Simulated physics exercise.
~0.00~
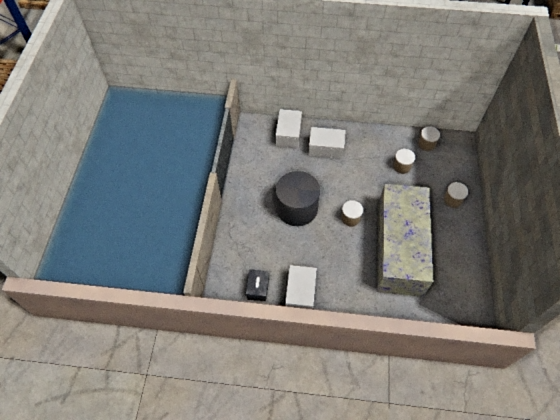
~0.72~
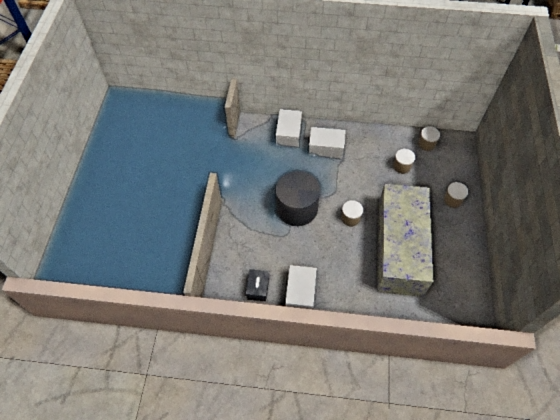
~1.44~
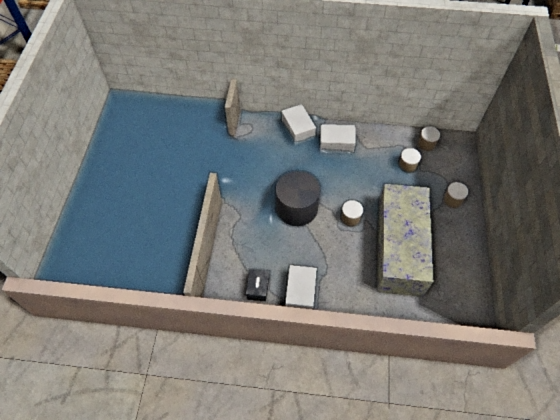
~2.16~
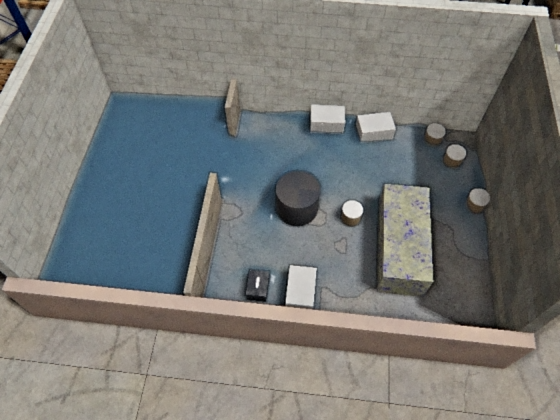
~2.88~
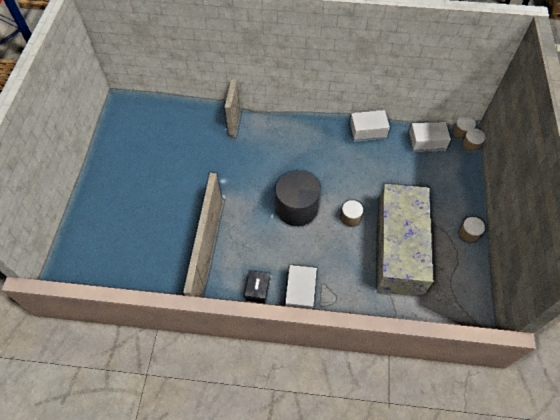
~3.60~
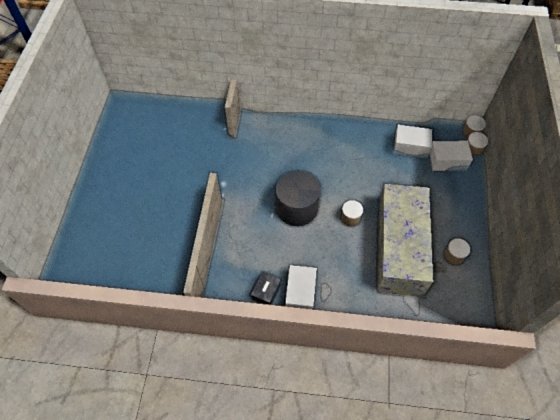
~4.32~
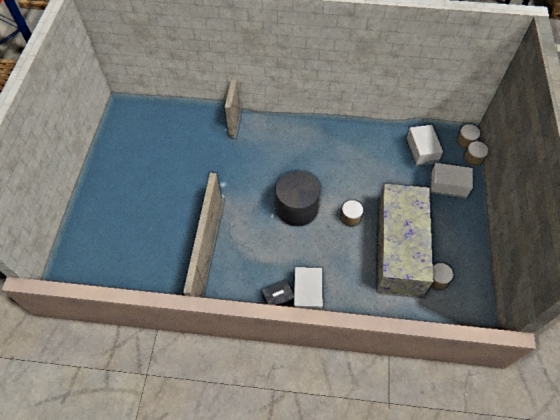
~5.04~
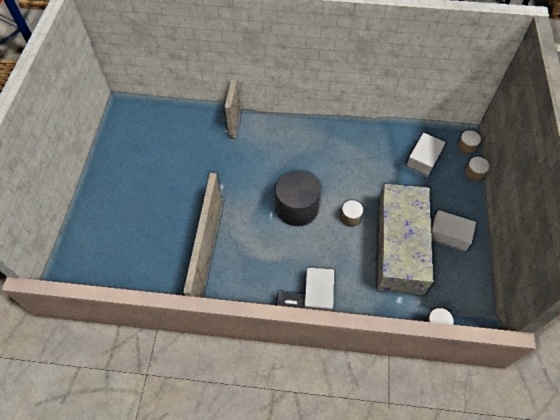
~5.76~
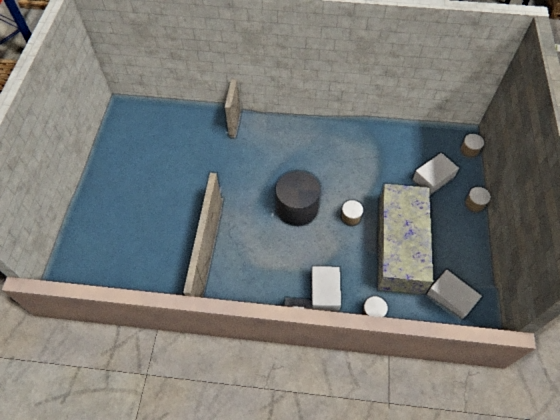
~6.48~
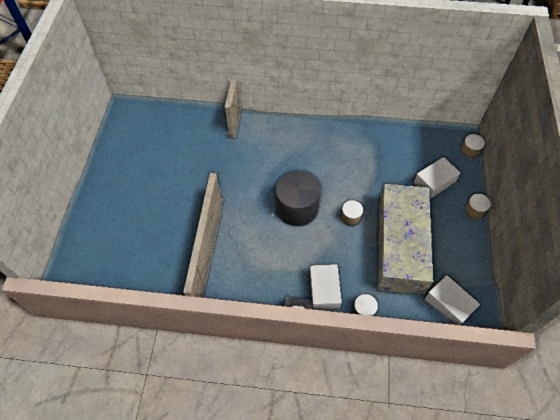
In this clip, blue water spreads from the left side of a walled enclosure through a gap in a partition, carrying pale boxes and round pails rightward and then down around a speckled block, until they sit scattered while a dark cylinder remains in place.
